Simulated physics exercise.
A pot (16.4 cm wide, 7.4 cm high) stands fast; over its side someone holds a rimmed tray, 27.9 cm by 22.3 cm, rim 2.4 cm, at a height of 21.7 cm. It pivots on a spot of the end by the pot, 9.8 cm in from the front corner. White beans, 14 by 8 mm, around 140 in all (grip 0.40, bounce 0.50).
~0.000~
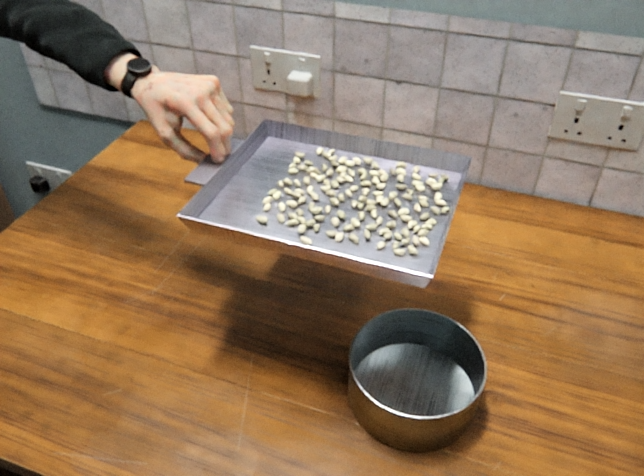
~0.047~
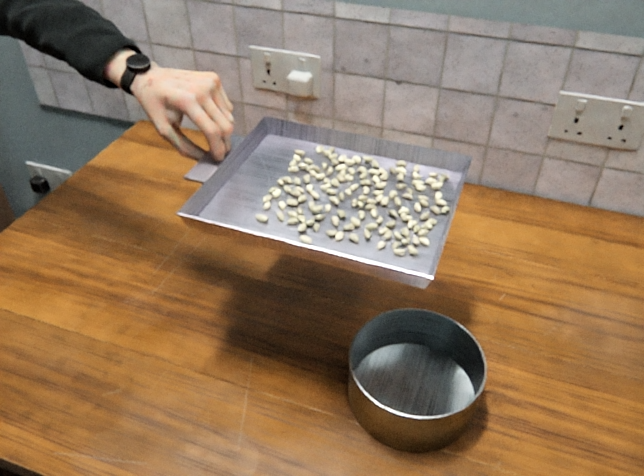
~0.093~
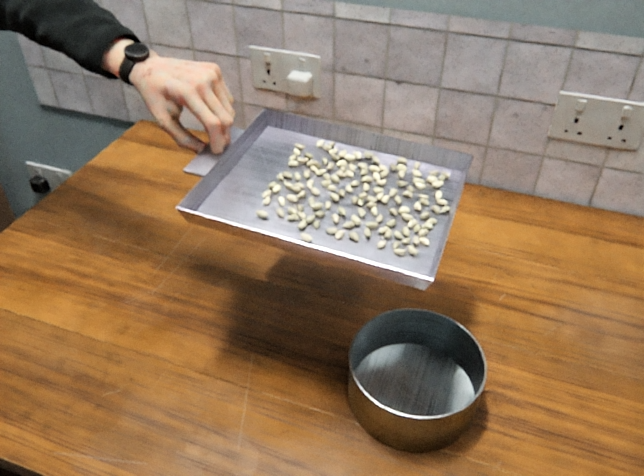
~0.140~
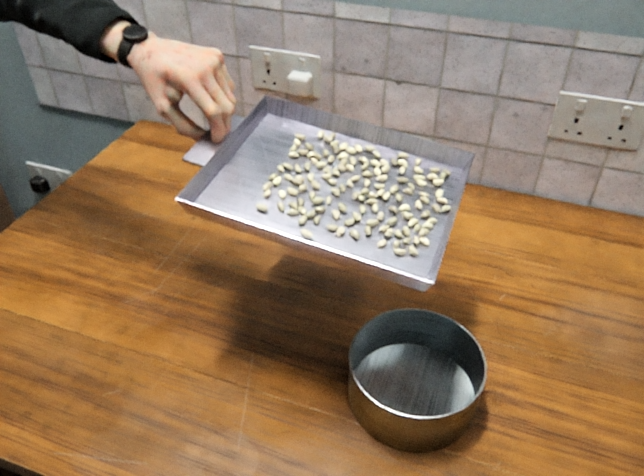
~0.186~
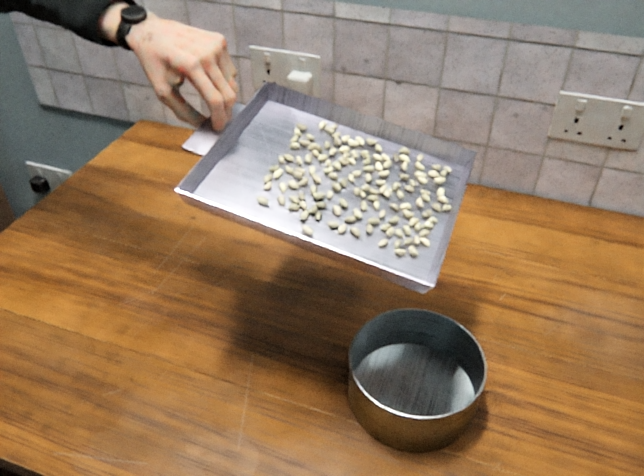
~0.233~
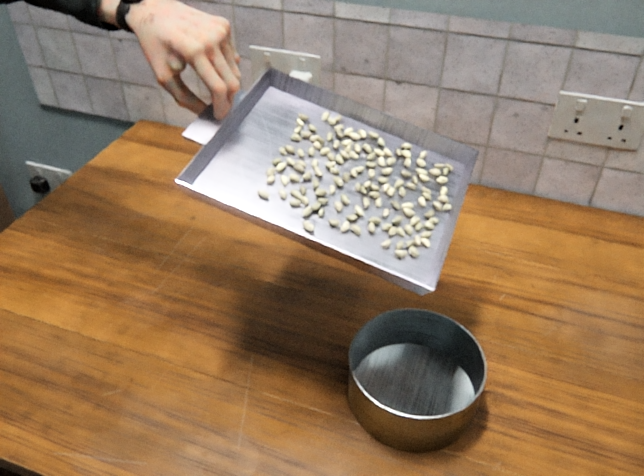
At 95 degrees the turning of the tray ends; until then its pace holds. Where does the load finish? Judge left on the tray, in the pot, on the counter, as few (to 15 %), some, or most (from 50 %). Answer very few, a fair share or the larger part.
Left on the tray: Very few; in the pot: The larger part; on the counter: Very few.
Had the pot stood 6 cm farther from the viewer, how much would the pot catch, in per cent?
Then about 50 per cent.
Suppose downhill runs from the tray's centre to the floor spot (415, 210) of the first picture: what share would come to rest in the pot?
Some 10 per cent.
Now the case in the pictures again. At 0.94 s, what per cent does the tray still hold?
About 65 per cent.
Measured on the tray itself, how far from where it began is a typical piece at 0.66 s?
About 10 cm.
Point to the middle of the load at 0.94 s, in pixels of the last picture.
Around (435, 284).
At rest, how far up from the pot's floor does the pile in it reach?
Roughly 2.0 cm.
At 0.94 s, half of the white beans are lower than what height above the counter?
Roughly 20 cm.
After 0.66 s, tilt 54 degrees; the tray holds 100 %, the pot 0 %.
Then, at 0.94 s, tilt 79 degrees; the tray holds 65 %, the pot 20 %.
After 1.33 s, tilt 95 degrees; the tray holds 5 %, the pot 80 %.
At rest (2.1 s), tray 0 %, pot 95 %, counter 5 %.
